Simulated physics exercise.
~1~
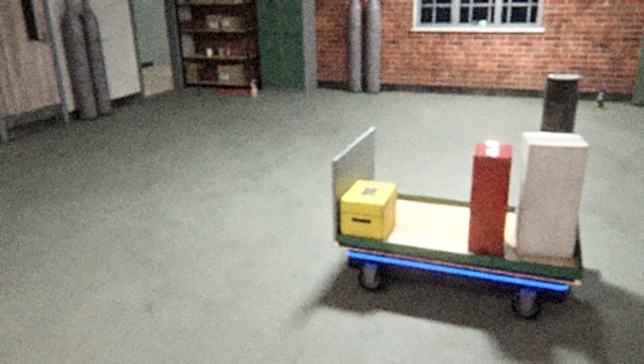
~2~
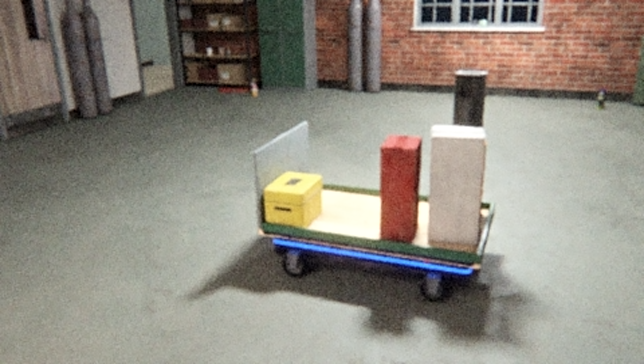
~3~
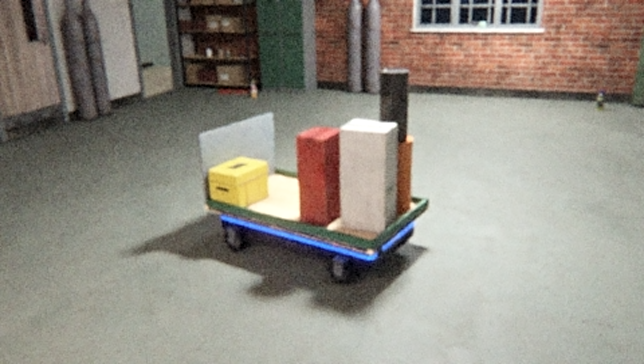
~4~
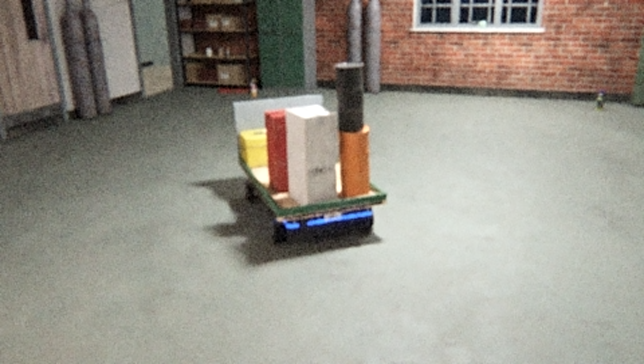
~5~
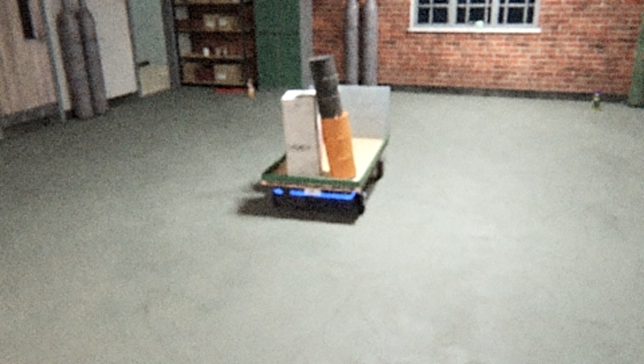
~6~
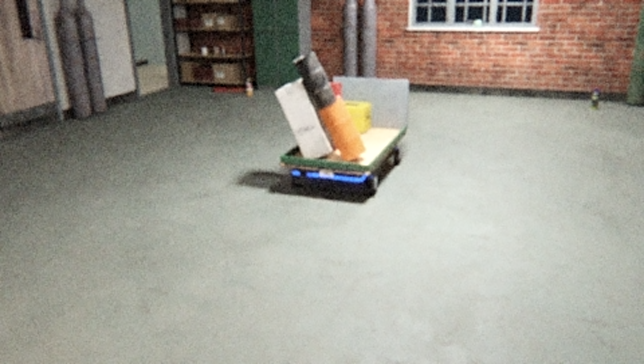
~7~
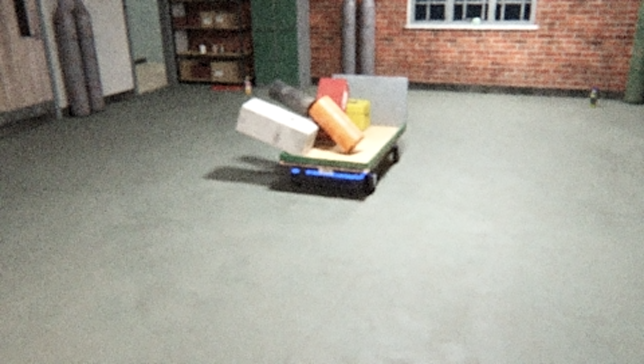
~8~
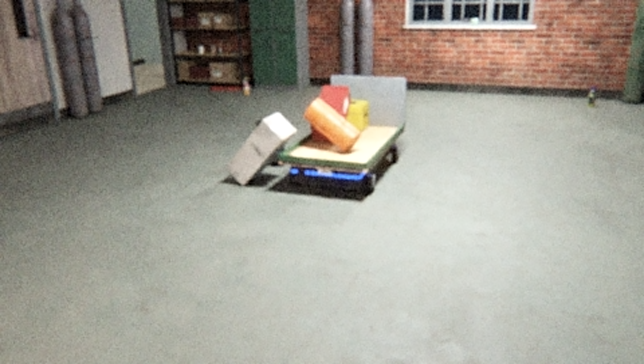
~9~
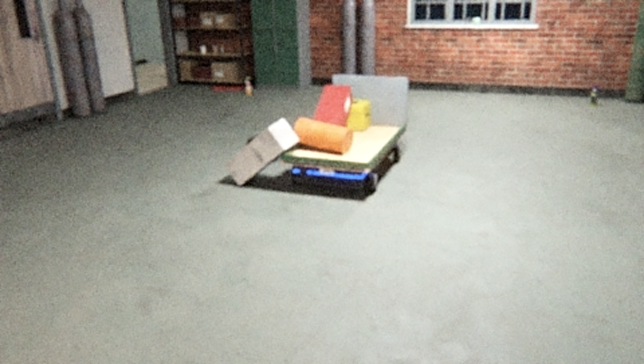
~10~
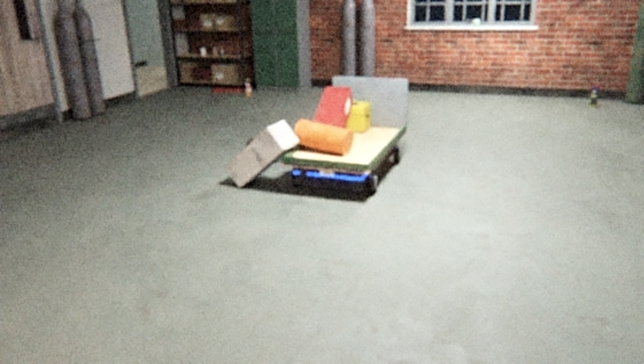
A low cart carrying upright boxes and canisters swung through a sharp turn, and its load toppled; the white box and black canister went over the edge, while the orange canister and red box ended tipped over beside the yellow toolbox on deck.
